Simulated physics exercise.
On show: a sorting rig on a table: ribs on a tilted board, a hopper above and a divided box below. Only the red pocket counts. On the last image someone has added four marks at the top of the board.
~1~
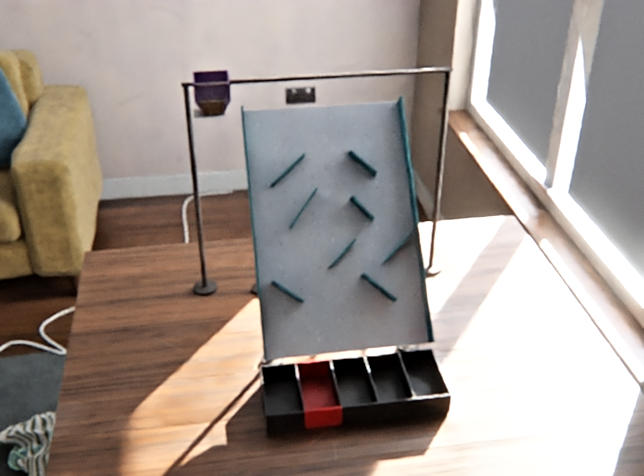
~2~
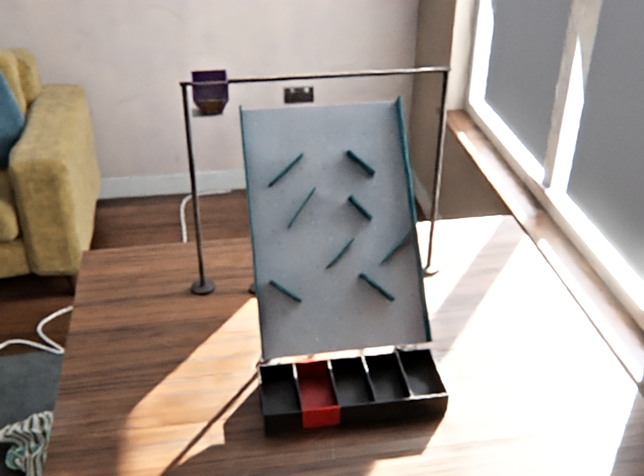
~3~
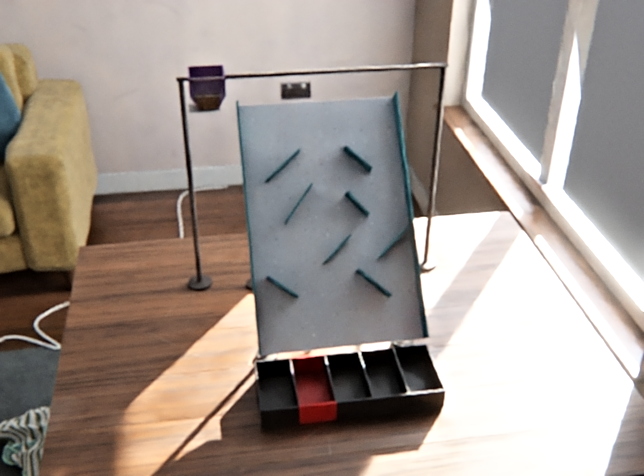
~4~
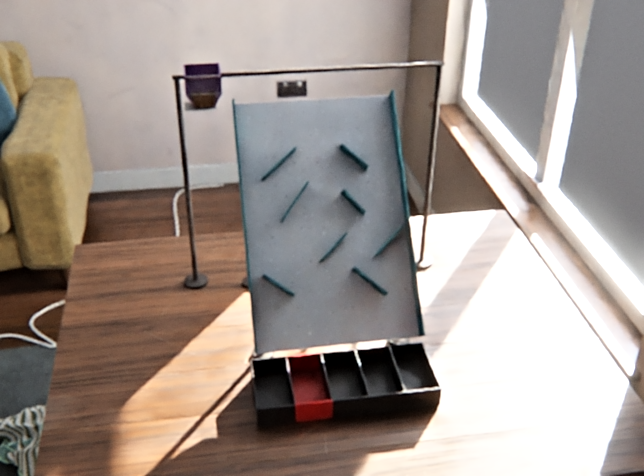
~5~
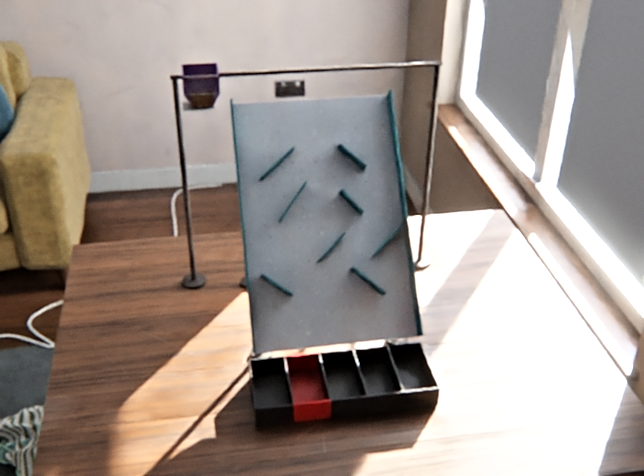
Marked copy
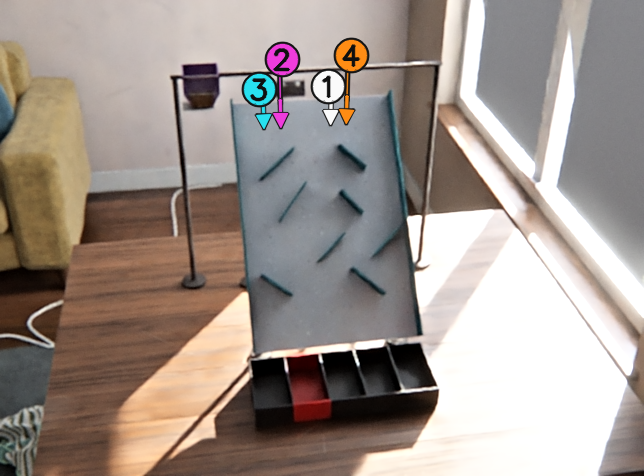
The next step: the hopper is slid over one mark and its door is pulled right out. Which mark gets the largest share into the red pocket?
1 works best here.
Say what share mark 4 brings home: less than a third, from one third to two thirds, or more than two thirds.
Less than a third.
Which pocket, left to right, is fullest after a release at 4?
The fifth.
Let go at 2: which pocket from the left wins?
The first.
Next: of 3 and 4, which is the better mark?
Mark 4.
On the marked copy, mark 1 meets the board at (330, 119); mark 2 meets the board at (280, 122); mark 3 meets the board at (263, 123); mark 4 meets the board at (346, 118).
With 1, about half in the red pocket, about a third in other pockets, a small part outside the box.
With 2, a stray few in the red pocket, most in other pockets, a small part outside the box.
With 3, none in the red pocket, most in other pockets, a small part outside the box.
With 4, a small part in the red pocket, most in other pockets, a stray few held on the board.
